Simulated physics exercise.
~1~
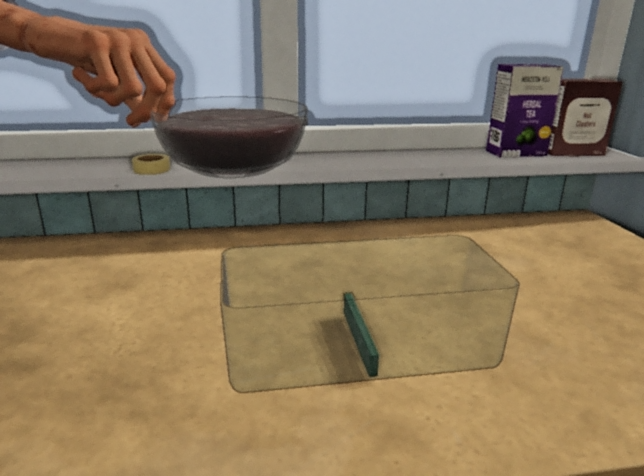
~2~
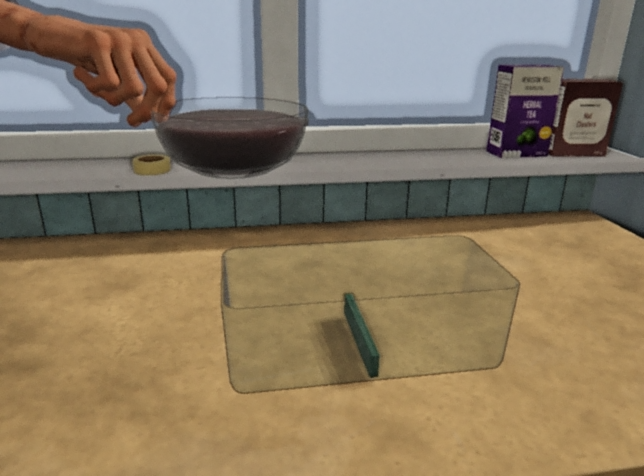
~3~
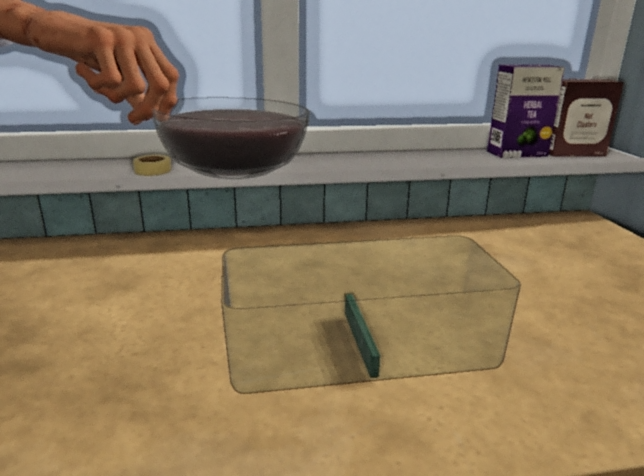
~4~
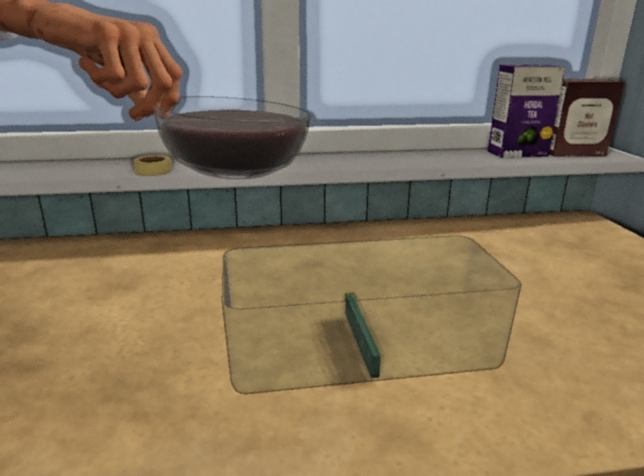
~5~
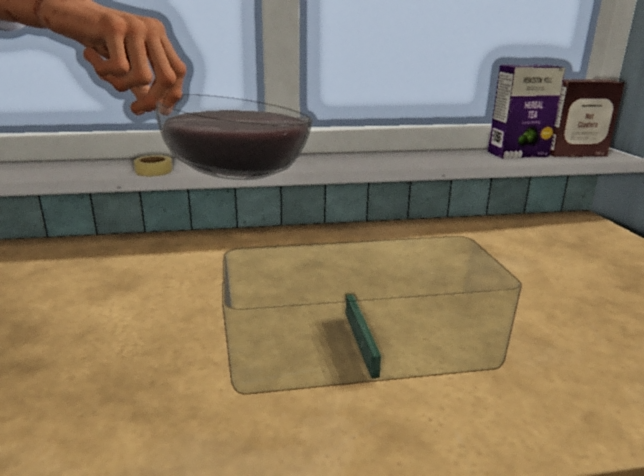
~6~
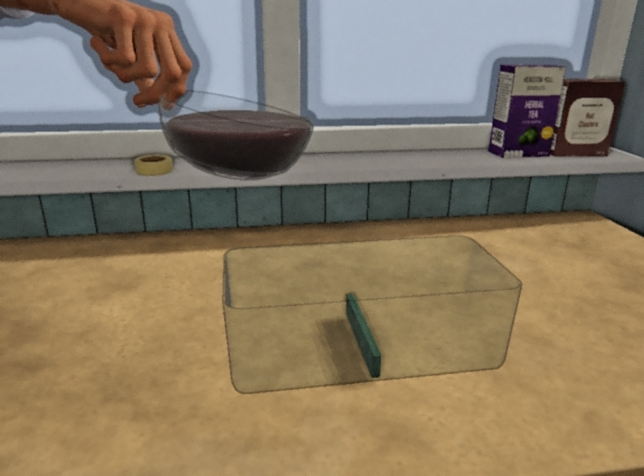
A hand holding a clear bowl of dark liquid slowly tilted it a little to the right, above a long, empty see-through basin with a low green wall across its floor.
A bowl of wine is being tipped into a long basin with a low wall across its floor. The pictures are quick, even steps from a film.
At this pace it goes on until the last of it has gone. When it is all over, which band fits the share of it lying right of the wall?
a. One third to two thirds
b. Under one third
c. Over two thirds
a.
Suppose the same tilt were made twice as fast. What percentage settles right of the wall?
About 40 in a hundred.
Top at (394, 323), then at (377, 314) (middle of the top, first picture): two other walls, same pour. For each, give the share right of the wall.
First try around 10 percent; second try around 25 percent.
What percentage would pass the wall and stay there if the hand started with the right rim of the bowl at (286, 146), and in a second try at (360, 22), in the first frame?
In order: Close to 15 and 85 percent.
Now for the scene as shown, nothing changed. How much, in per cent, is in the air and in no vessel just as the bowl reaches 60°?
Share: Approx. 35 %.
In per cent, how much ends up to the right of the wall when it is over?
It comes to about 55 per cent.
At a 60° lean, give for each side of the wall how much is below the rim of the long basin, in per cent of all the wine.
The left part holds 5 percent and the right part 15 percent.
A moment on, the bowl is tipped part way and 40 per cent is still to pour, 7 is left of the wall and 16 right of it.
Next, the bowl is tipped on its side and 3 per cent is still to pour, 35 is left of the wall and 55 right of it.
Then the bowl is tipped right over and 0 per cent is still to pour, 44 is left of the wall and 55 right of it.
Later the bowl is tipped right over and 0 per cent is still to pour, 43 is left of the wall and 56 right of it.
At rest 43 per cent lies left of the wall, 56 right of it and 1 outside.
